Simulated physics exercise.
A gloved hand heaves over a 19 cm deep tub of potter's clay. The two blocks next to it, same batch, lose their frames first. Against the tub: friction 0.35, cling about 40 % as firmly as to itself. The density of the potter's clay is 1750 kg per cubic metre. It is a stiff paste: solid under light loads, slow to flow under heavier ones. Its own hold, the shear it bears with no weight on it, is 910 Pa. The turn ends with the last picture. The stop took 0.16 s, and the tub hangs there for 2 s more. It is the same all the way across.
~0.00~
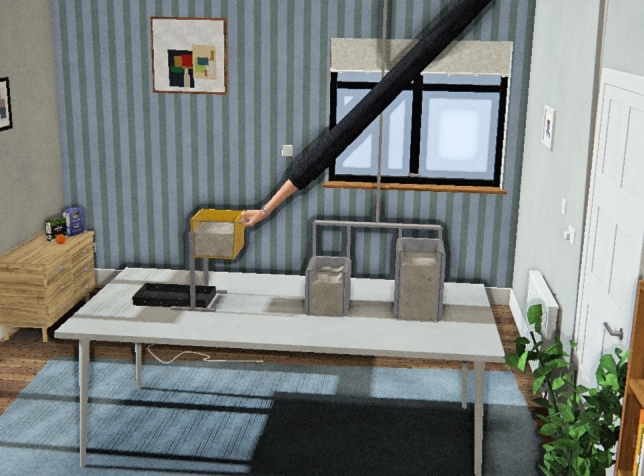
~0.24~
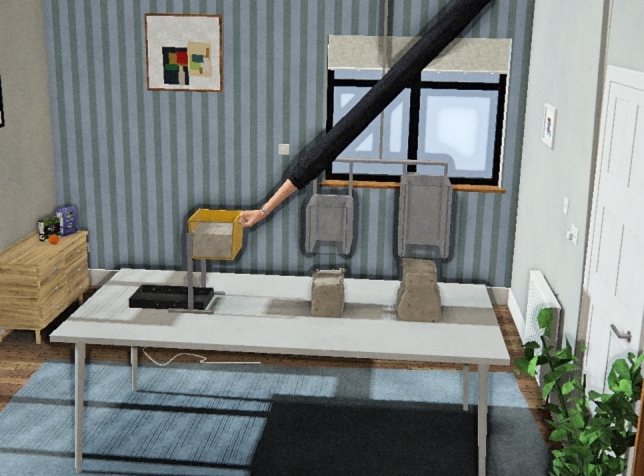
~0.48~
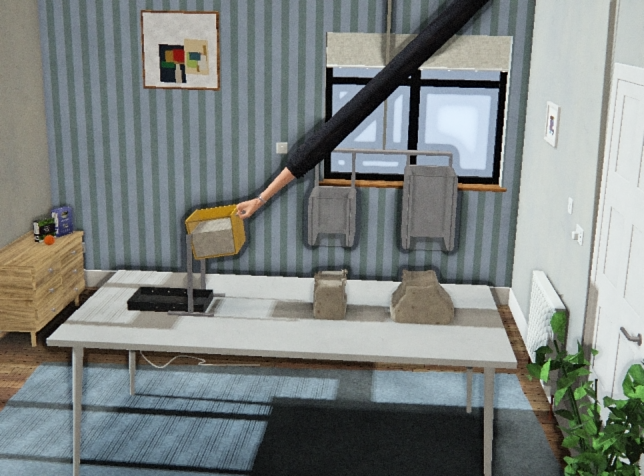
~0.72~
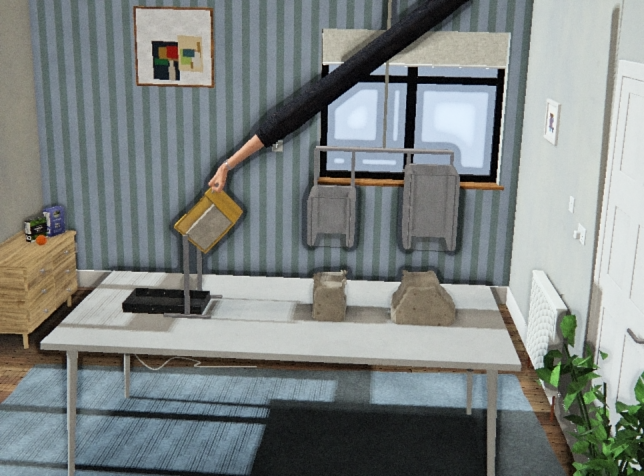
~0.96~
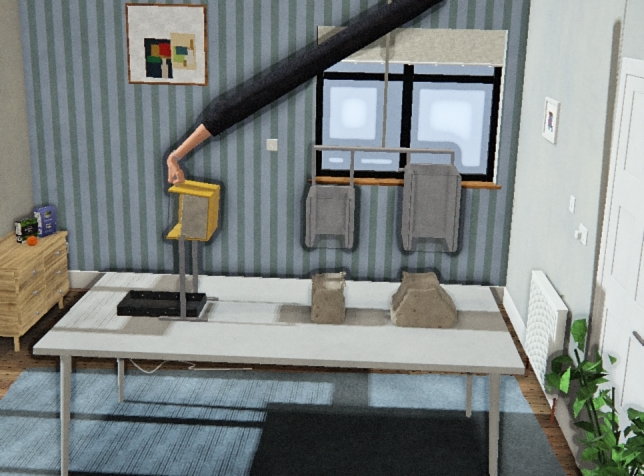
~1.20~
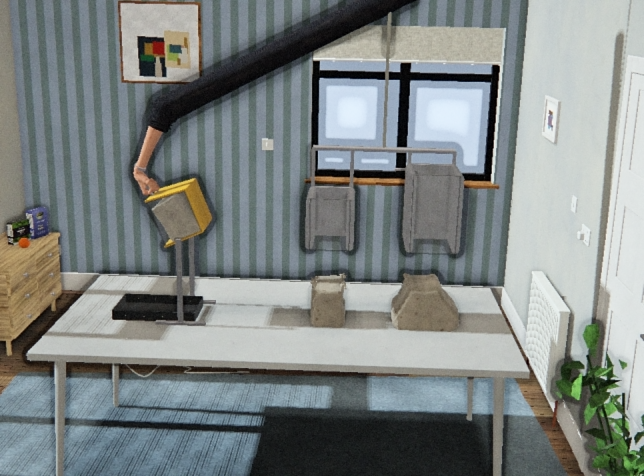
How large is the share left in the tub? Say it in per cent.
It comes to some 10 %.
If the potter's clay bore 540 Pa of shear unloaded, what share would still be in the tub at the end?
It would be near 10 %.
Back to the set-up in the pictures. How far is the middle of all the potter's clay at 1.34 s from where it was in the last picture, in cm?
About 9 cm.
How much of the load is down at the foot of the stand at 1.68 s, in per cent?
Some 65 per cent.
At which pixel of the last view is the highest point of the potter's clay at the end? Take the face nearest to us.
Near (196, 225).
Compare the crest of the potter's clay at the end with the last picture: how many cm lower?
Some 13 cm.
By 1.34 s, the tub is at 111 degrees and holds 62 %.
By 1.51 s, the tub is at 111 degrees and holds 20 %.
By 1.68 s, the tub is at 111 degrees and holds 10 %.
By 1.85 s, the tub is at 111 degrees and holds 10 %.
By 3.20 s, at the end, the tub is at 111 degrees and holds 10 %.
